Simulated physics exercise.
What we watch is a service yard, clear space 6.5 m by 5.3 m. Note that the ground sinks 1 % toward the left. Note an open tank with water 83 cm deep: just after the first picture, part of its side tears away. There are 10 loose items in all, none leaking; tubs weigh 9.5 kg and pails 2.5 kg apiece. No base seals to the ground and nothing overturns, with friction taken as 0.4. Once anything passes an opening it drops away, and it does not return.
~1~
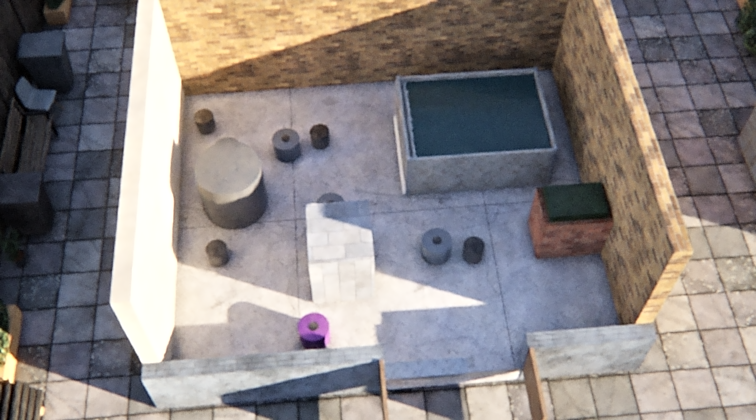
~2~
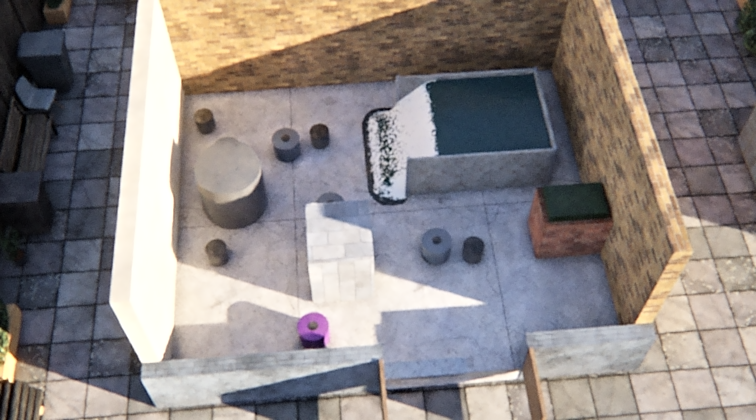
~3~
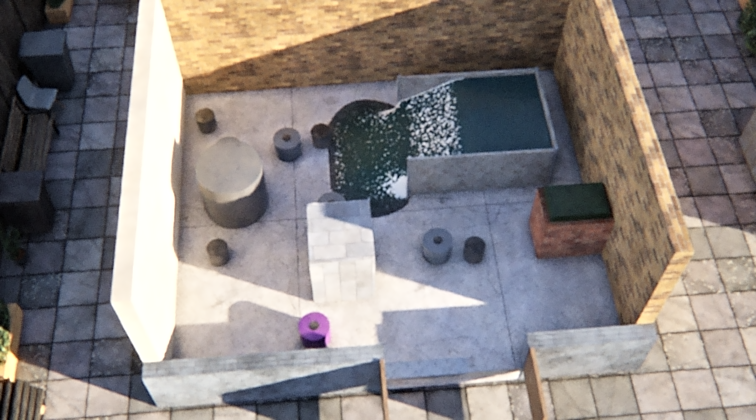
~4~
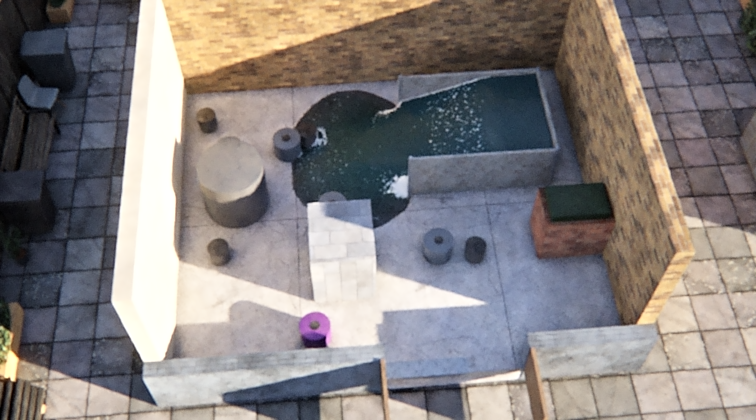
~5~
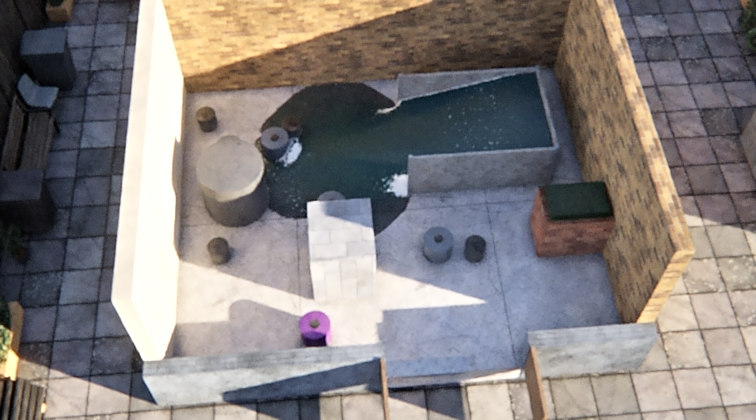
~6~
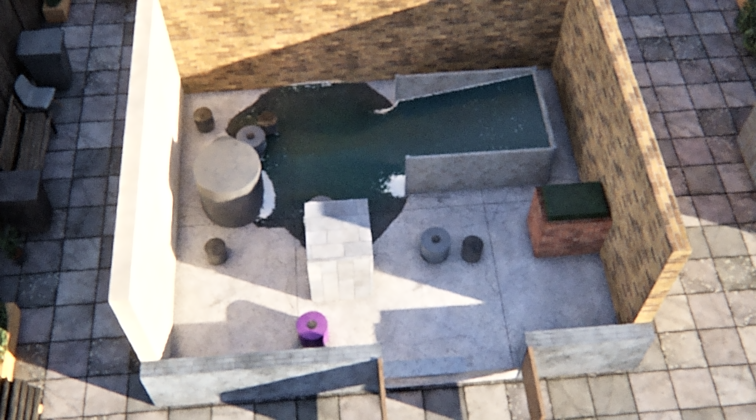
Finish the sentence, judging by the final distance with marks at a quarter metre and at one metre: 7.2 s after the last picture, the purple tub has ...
7.2 s after the last picture, the purple tub has covered a long distance.
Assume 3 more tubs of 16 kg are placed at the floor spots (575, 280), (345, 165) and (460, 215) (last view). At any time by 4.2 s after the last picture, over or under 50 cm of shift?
First within, then beyond, then within.
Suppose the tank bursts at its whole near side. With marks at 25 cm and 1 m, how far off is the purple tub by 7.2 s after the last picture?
With that failure, the purple tub moves slightly.
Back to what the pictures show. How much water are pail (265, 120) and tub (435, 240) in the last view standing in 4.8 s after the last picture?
Close to 13 and 7 centimetres.
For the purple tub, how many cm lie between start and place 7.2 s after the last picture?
Roughly 400 cm.
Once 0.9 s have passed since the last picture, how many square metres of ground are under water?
I'd estimate close to 16 m2.
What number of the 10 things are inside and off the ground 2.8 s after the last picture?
6.
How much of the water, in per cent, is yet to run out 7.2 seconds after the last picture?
96 %.
Then, 0.9 s after the last picture the purple tub is near (313, 325), 0.0 m from its start, aground; 0 of 10 are out; 4 afloat.
Then, 2.8 s after the last picture the purple tub is near (333, 312), 0.3 m from its start, aground; 0 of 10 are out; 6 afloat.
Then, 4.8 s after the last picture the purple tub is near (551, 258), 3.6 m from its start, aground; 0 of 10 are out; 9 afloat.
Then, 7.2 s after the last picture the purple tub is near (581, 265), 4.0 m from its start, afloat; 0 of 10 are out; 10 afloat.
